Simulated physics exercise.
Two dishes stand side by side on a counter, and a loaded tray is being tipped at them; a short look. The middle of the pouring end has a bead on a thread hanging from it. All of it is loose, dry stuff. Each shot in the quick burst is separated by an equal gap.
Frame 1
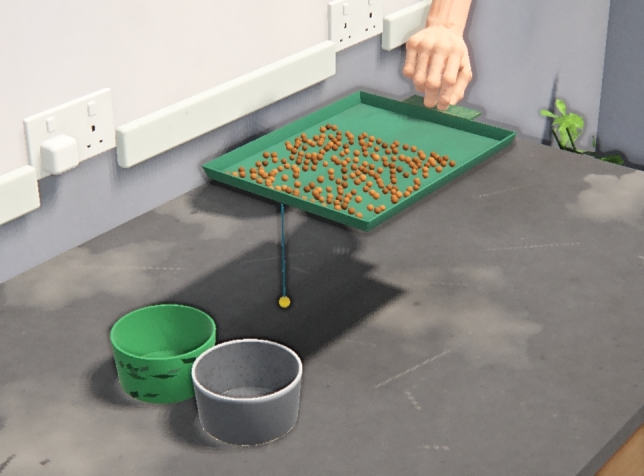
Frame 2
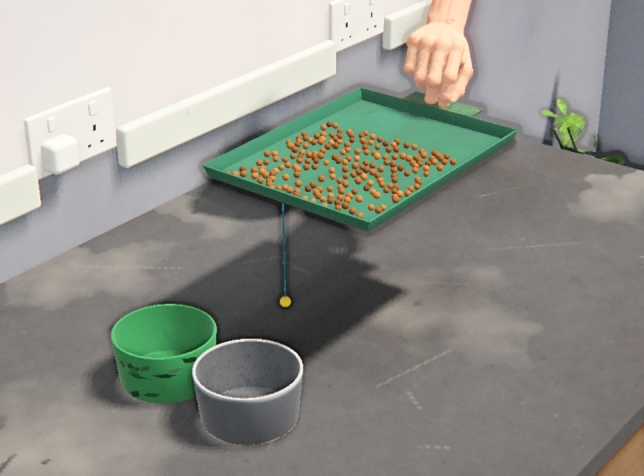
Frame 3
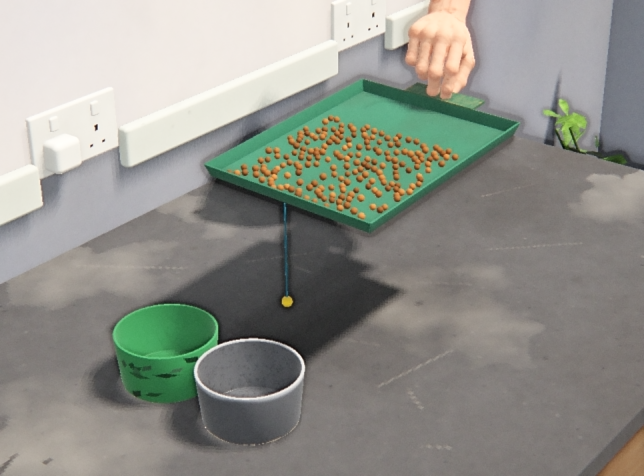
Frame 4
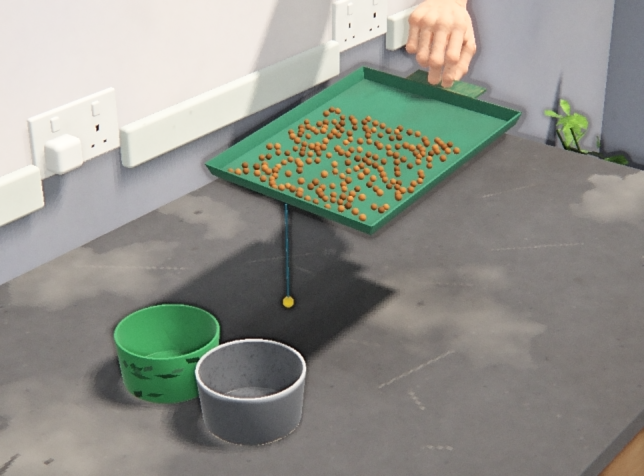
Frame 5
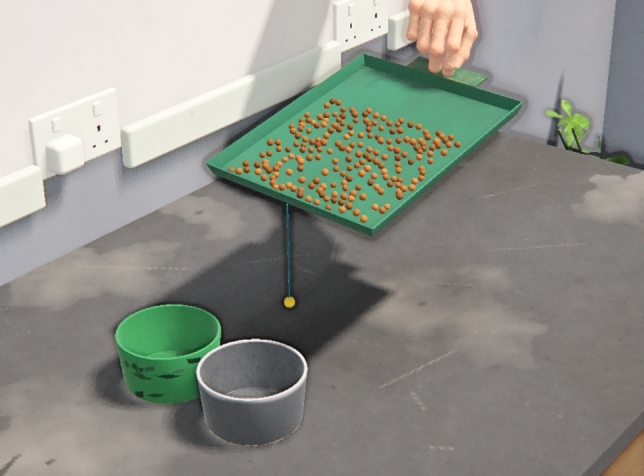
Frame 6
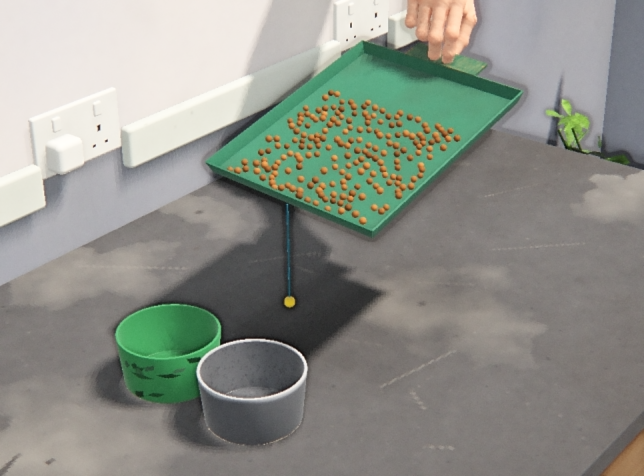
On a grey counter, a green dish and a grey dish sit side by side while a hand holds a green tray of small brown balls nearly level above them. The hand then raises the back of the tray, tilting it gradually toward its near right corner, while the balls barely shift.
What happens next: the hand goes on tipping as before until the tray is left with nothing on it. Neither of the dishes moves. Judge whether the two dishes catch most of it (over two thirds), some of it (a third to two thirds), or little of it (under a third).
They catch little of it.
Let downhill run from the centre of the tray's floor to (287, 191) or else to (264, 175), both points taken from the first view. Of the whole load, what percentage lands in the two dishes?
About 10 % and 0 %.
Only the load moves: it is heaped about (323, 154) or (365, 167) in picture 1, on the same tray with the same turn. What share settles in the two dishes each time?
Estimate: 0 % first, 0 % second.
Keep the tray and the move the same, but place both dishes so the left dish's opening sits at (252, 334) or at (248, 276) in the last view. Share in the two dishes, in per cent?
90, then 0 %.
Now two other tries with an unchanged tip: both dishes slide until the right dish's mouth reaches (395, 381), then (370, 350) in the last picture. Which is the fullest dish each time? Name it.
In order: The left-hand one. Then: The right-hand one.
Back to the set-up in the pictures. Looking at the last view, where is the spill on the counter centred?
Near (341, 406).
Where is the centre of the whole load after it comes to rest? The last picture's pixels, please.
About pixel (339, 405).
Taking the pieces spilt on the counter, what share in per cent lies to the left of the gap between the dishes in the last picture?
Left share: Some 0 per cent.
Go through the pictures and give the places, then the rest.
The first picture shows corners of the pouring end at (208, 165) and (367, 218), level; middle of the load at (354, 167), cereal balls; left dish at (128, 373); right dish at (211, 414); bead on its thread at (285, 302).
The second picture shows corners of the pouring end at (209, 164) and (368, 219), level; middle of the load at (355, 166).
The third picture shows corners of the pouring end at (211, 163) and (370, 220), tipped barely, lowest at the right corner; middle of the load at (357, 163).
The fourth picture shows corners of the pouring end at (211, 163) and (371, 222), tipped a little, lowest at the right corner; middle of the load at (358, 159).
The fifth picture shows corners of the pouring end at (212, 162) and (372, 225), tipped a little, lowest at the right corner; middle of the load at (358, 154).
The sixth picture shows corners of the pouring end at (212, 160) and (372, 226), tipped a little, lowest at the right corner; middle of the load at (357, 151); left dish at (133, 373); right dish at (217, 413).
Soon, tray tipped steeply; nearly all on the tray; a stray few outside both; a stray few in the air.
A while on, tray tipped right over; a small part on the tray; a stray few in the right dish; most outside both; about a quarter in the air.
Towards the end, tray tipped past a quarter turn; a stray few in the right dish; a stray few in the left dish; nearly all outside both.
Finally, tray tipped past a quarter turn; a stray few in the right dish; a stray few in the left dish; nearly all outside both.
